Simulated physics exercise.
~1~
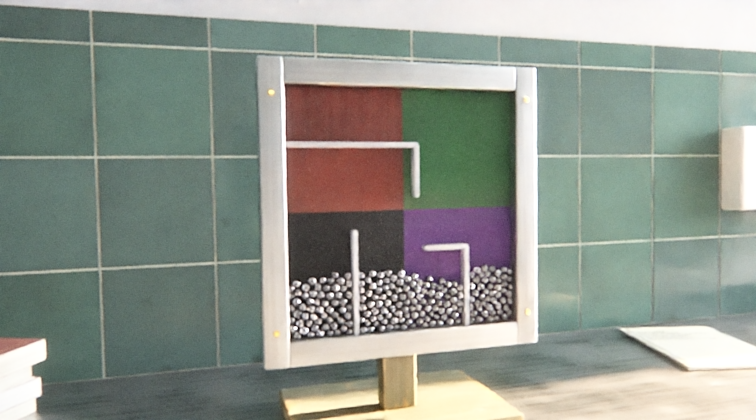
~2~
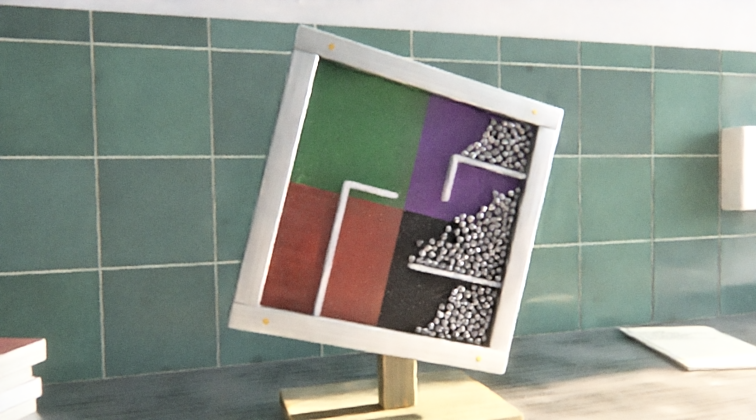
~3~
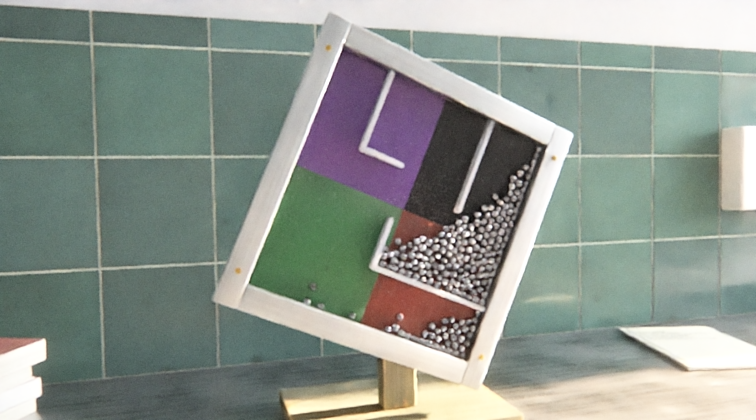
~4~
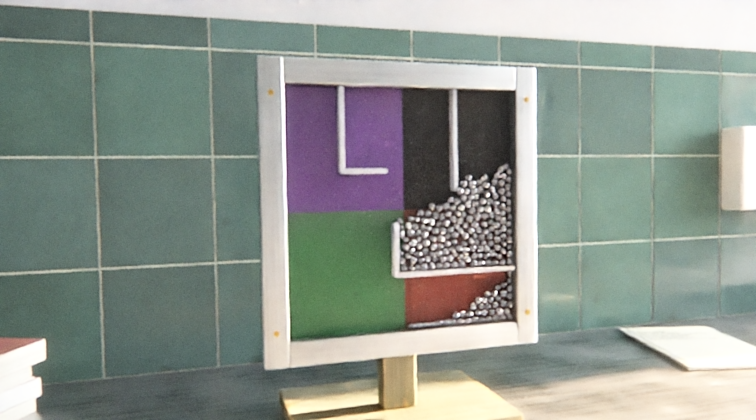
Small steel balls tumble as their square case turns upside down, ending mostly over red.
